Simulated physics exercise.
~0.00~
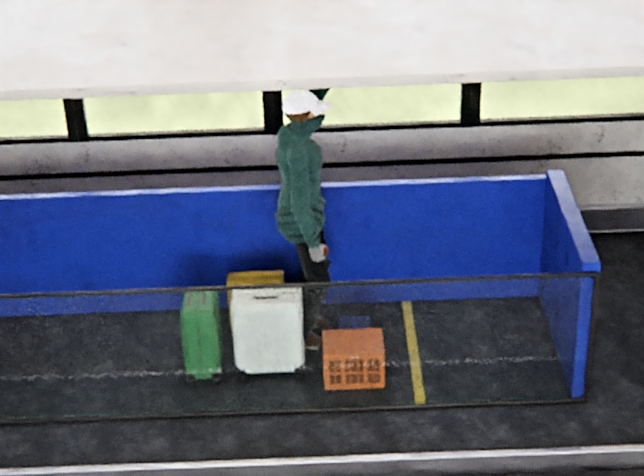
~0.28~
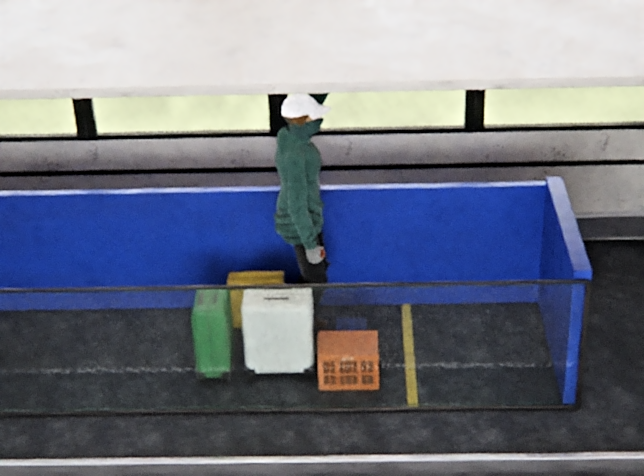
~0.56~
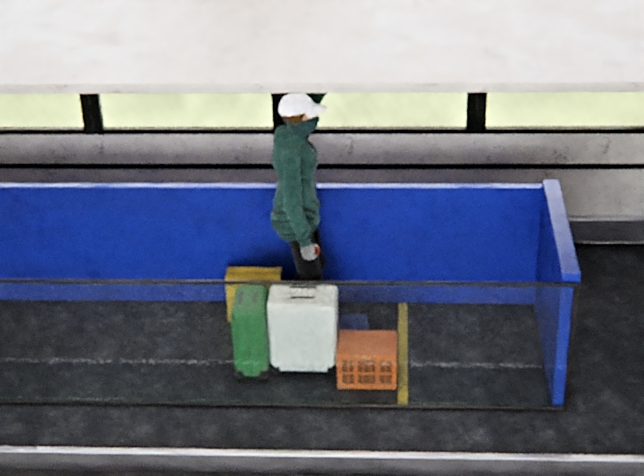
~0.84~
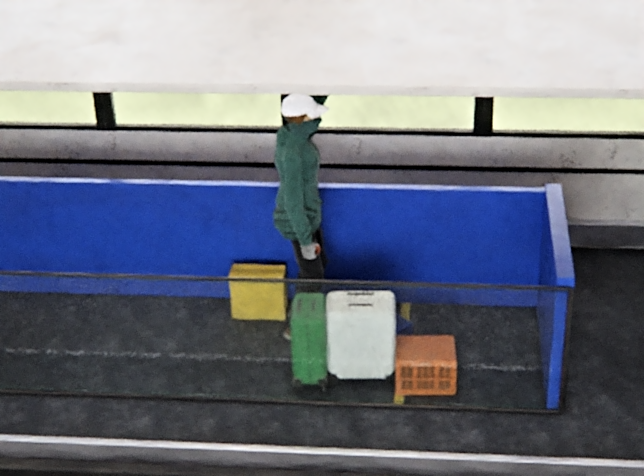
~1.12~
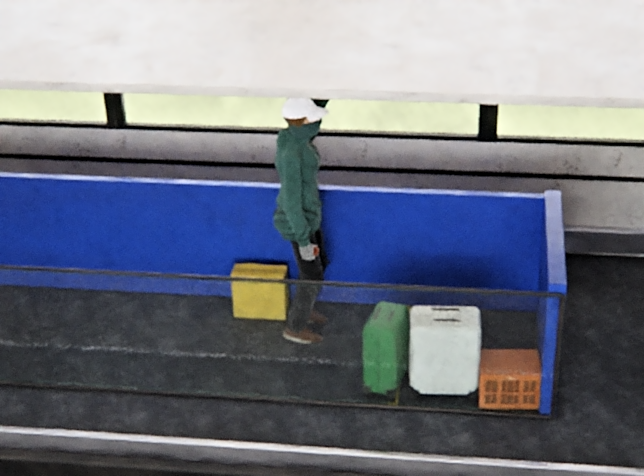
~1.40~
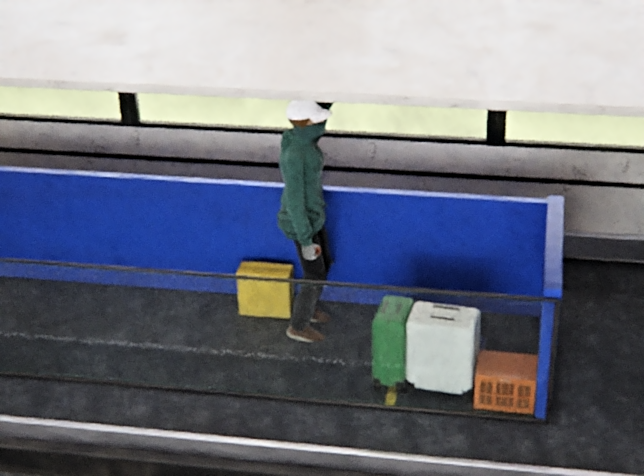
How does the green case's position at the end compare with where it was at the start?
At the start the green case stands to the left of the passenger, and by the end it is upright well to the passenger's right, beside the white case near the right end of the bay.
